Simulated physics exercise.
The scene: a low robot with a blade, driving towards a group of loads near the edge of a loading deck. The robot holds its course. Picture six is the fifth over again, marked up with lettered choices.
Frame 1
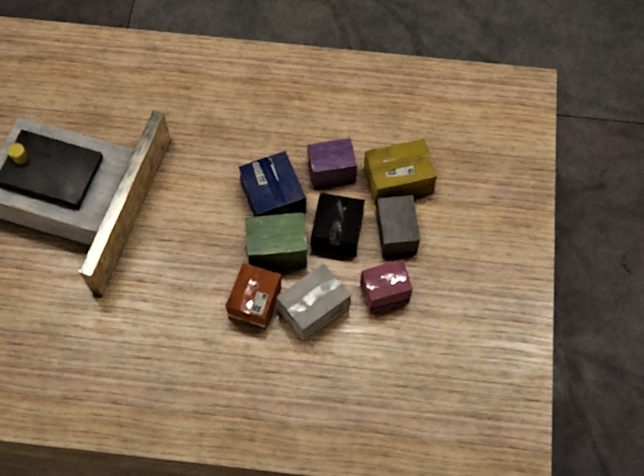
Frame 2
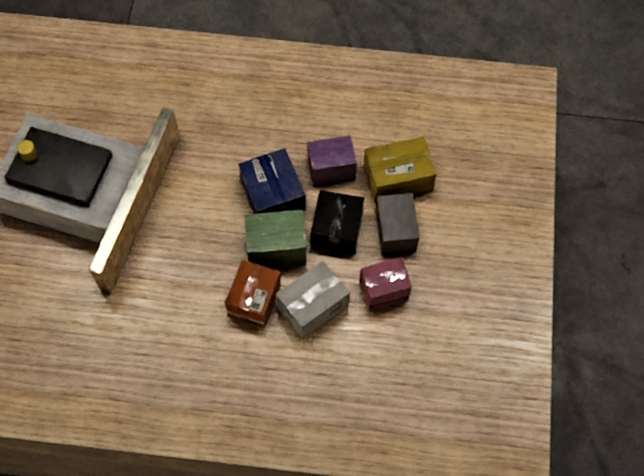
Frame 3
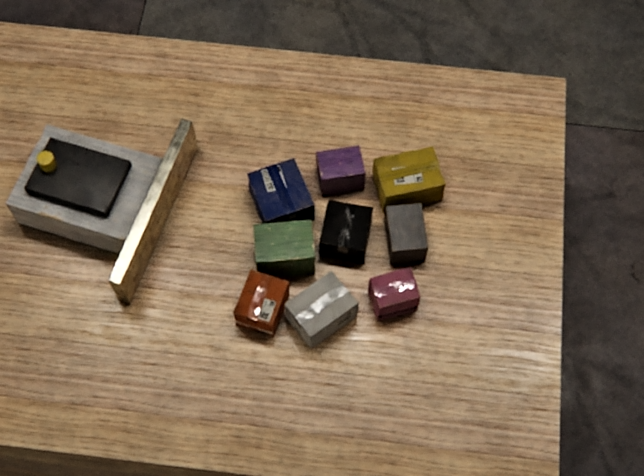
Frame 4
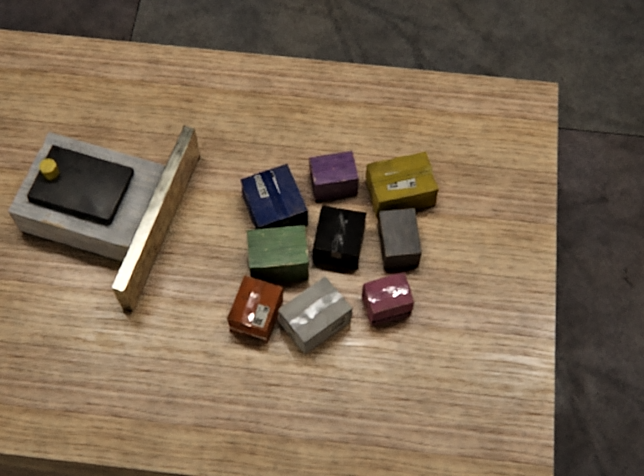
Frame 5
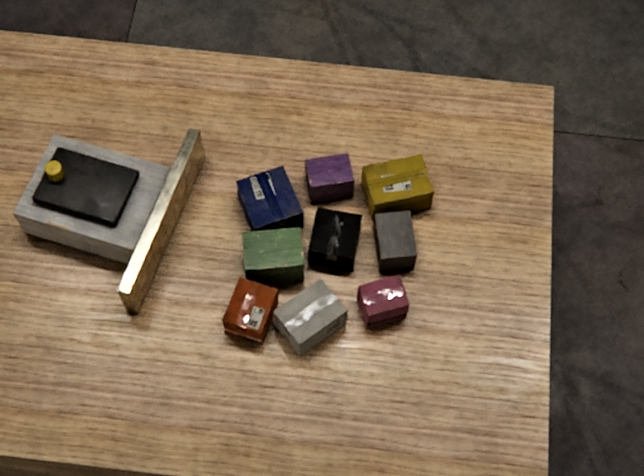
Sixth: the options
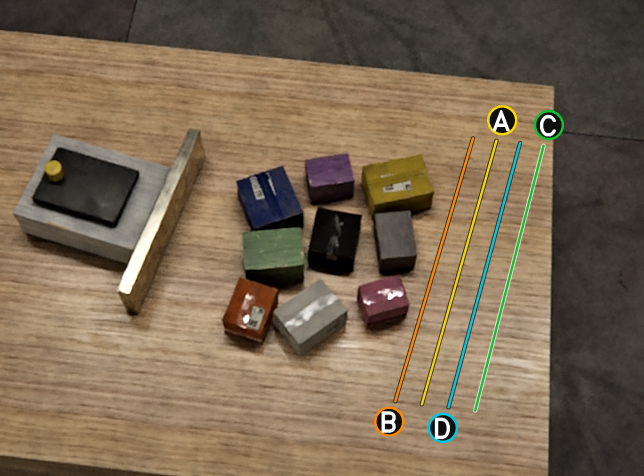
A low grey robot with a black top, a yellow knob and a long upright blade creeps rightward across a wooden deck, seen from above at a slant. Nine small boxes sit clustered beyond the blade, blue, purple and yellow behind, green, black and grey between, orange, white and pink in front. The robot narrows the gap slightly, the boxes stay put, and the camera shifts a little.
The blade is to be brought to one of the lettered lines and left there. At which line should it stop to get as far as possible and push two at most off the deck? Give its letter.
It can go as far as A.
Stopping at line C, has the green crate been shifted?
Yes.
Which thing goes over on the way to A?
It is the grey crate.
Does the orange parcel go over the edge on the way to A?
No.
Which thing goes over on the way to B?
It is the grey crate.
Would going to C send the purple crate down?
No.
On the marked copy, A at (462, 264); B at (437, 261); C at (512, 269); D at (487, 267).
With A. Early on, robot (200, 199); purple crate (340, 181); orange parcel (269, 313).
Further on, robot (308, 211); grey crate (504, 255); pink box (472, 311).
At the end, robot (392, 220); grey crate over the edge; yellow parcel (545, 208); one fallen.
As for the rest, B is within the limit but short; C drops five; D drops four.
